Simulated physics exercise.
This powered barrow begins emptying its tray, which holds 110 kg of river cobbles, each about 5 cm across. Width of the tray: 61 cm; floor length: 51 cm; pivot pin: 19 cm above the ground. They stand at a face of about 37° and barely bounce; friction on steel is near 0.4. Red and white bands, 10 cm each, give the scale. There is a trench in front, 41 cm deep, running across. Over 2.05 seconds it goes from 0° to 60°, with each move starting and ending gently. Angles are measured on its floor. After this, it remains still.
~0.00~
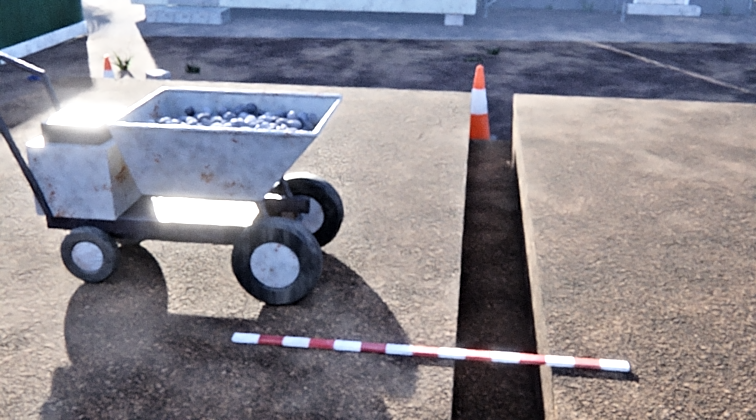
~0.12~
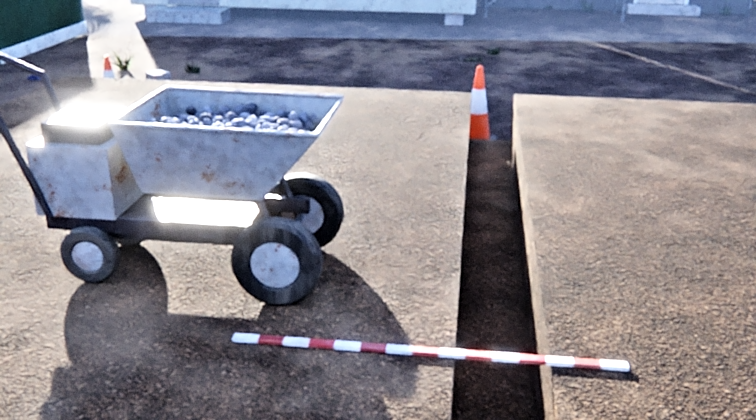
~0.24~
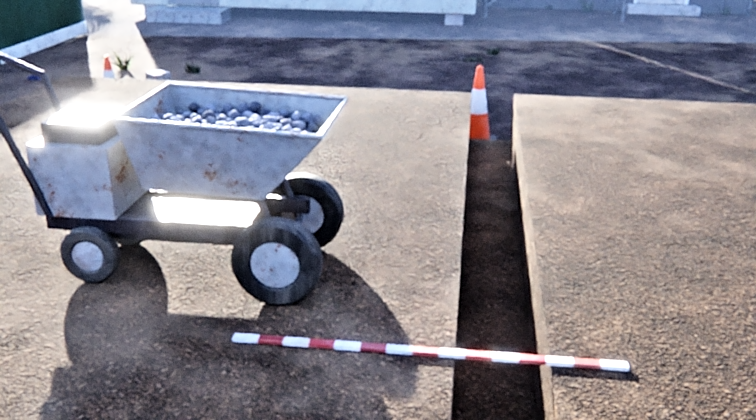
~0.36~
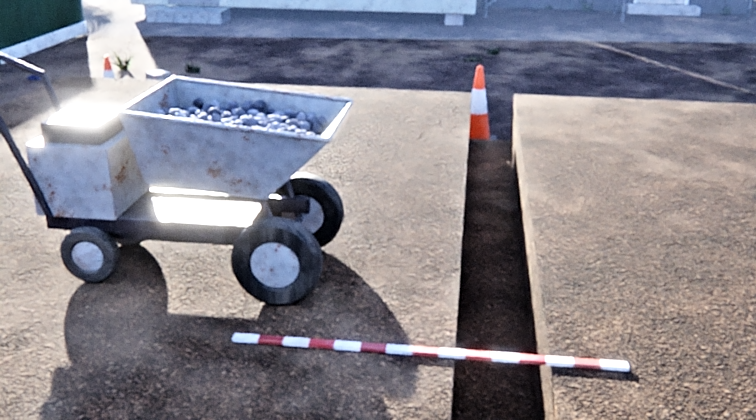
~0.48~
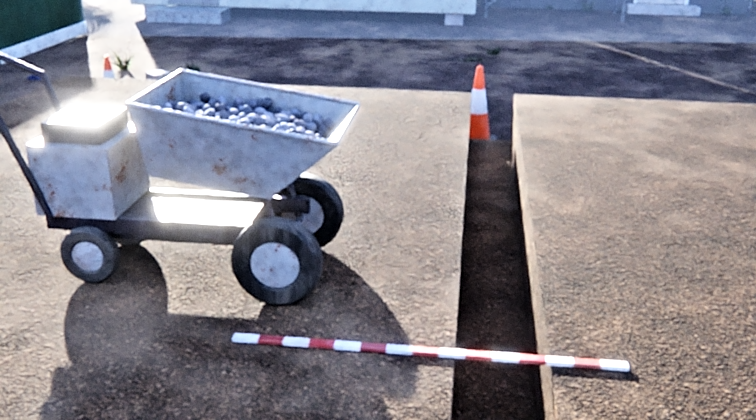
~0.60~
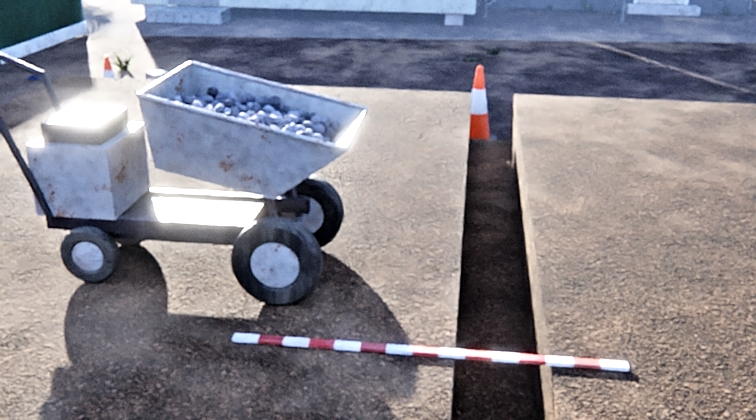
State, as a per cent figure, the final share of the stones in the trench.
The final share is about 57 per cent.
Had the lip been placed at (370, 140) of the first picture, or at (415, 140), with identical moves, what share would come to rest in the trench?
Roughly 80 in a hundred, then 50 in a hundred.
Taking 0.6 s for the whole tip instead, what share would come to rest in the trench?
Near 65 per cent.
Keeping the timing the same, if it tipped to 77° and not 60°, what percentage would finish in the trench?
I'd expect around 80 in a hundred.
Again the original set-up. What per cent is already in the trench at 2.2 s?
By then, around 10 percent.
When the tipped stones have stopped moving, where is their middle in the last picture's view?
Roughly (486, 352), I'd say.
After 1.5 s the floor is at 51°; 100 % in the tray; the foremost stones are at (403, 201).
After 2.2 s the floor is at 60°; 78 % in the tray, 13 % short of the trench, 9 % in the trench; the foremost stones are at (512, 349).
After 2.5 s the floor is at 60°; 54 % in the tray, 16 % short of the trench, 30 % in the trench; the foremost stones are at (528, 358).
After 4.4 s the floor is at 60°; 21 % in the tray, 22 % short of the trench, 57 % in the trench; the foremost stones are at (531, 377).
